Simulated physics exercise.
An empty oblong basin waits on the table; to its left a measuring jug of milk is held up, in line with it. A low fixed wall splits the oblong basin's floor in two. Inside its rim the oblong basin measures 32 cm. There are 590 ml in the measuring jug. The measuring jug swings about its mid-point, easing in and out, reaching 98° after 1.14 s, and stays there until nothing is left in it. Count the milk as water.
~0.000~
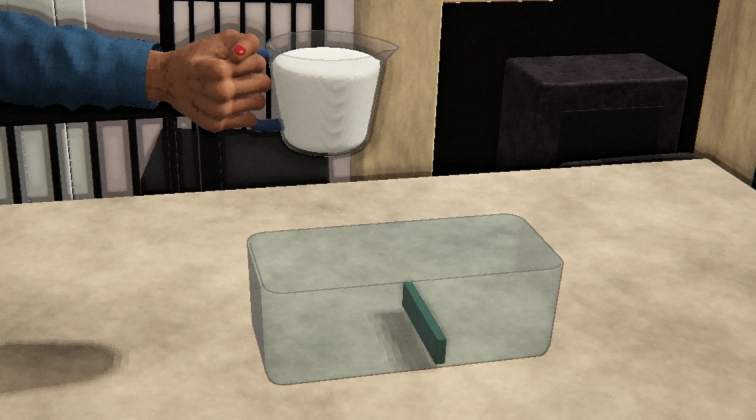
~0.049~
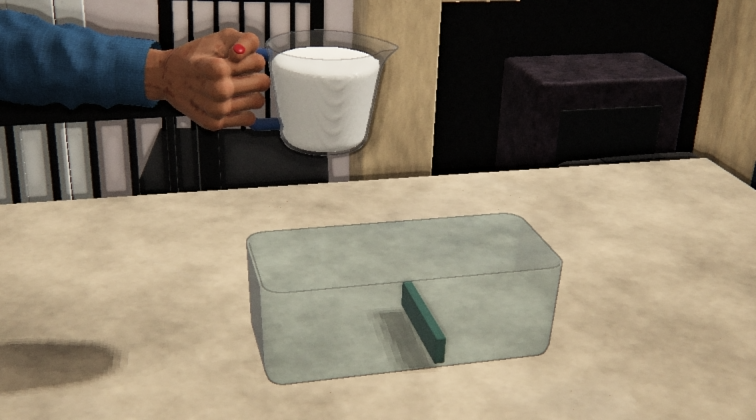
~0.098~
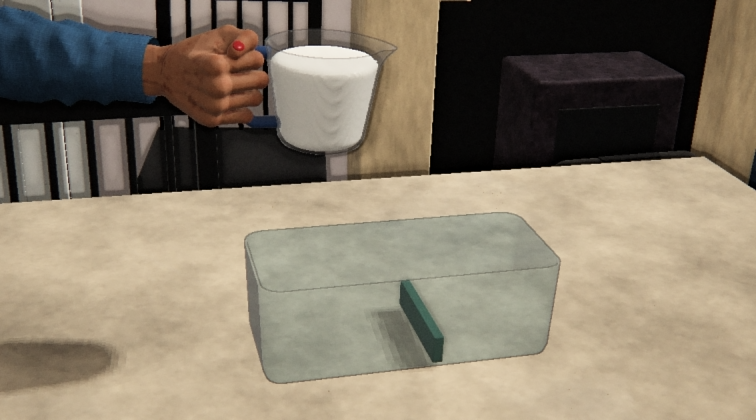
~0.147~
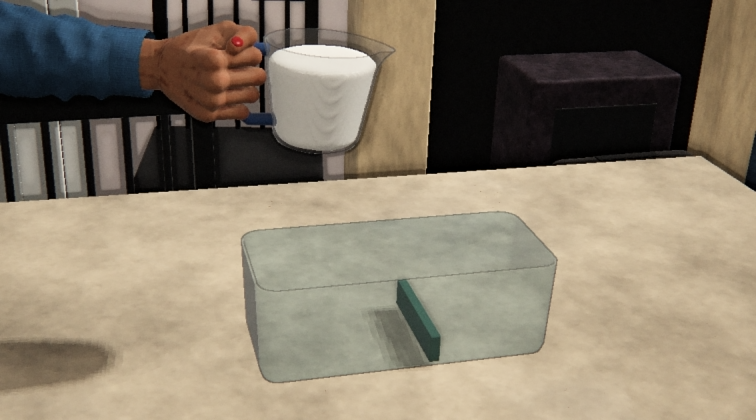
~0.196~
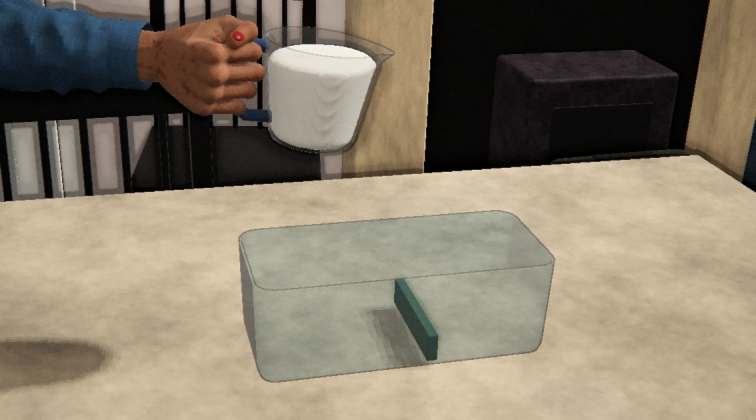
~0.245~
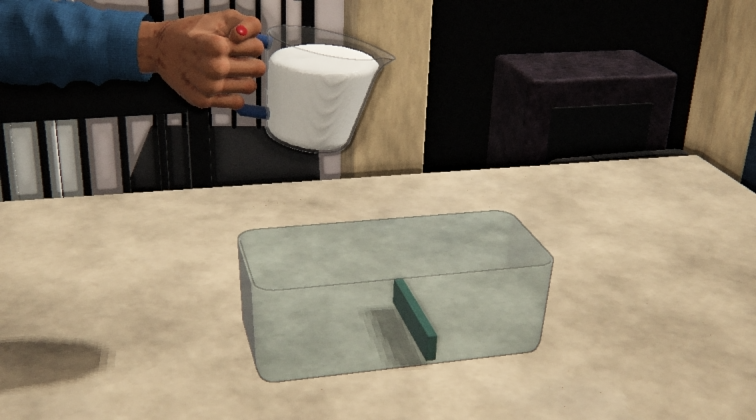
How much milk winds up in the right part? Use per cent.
The far part has some 76 per cent.
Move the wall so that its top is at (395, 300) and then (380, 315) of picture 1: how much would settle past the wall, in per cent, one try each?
First 95, then 90 per cent.
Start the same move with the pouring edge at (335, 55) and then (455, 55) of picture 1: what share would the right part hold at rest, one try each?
In turn about 10 and 75 per cent.
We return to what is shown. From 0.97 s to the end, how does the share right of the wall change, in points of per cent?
The share moves up, by some 20 per cent.
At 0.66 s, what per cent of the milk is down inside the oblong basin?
Near 6 in a hundred.
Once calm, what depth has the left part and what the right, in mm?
Some 6 mm on the left and 26 mm on the right.
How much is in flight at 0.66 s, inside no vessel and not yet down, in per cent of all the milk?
Some 22 per cent.
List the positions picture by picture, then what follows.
It leans 0°; its right rim is at (399, 45); the milk meets the walls at (273, 62) and (378, 58); the oblong basin's rim runs from (255, 265) to (542, 240); the wall's top is at (424, 310), in the first frame.
It leans 0°; its right rim is at (398, 45); the milk meets the walls at (271, 61) and (377, 58), in the second frame.
It leans 2°; its right rim is at (397, 46); the milk meets the walls at (270, 59) and (376, 57), in the third frame.
It leans 4°; its right rim is at (395, 48); the milk meets the walls at (268, 59) and (374, 57), in the fourth frame.
It leans 7°; its right rim is at (395, 51); the milk meets the walls at (269, 58) and (374, 57), in the fifth frame.
It leans 11°; its right rim is at (395, 56); the milk meets the walls at (269, 60) and (377, 58), in the sixth frame.
After 0.66 s the tilt is 62° and 72 per cent is still to pour, 0 is left of the wall and 6 right of it.
After 0.97 s the tilt is 93° and 18 per cent is still to pour, 3 is left of the wall and 55 right of it.
After 1.29 s the tilt is 98° and 1 per cent is still to pour, 15 is left of the wall and 80 right of it.
After 1.64 s the tilt is 98° and 0 per cent is still to pour, 22 is left of the wall and 76 right of it.
In the end 23 per cent lies left of the wall, 76 right of it and 2 outside.
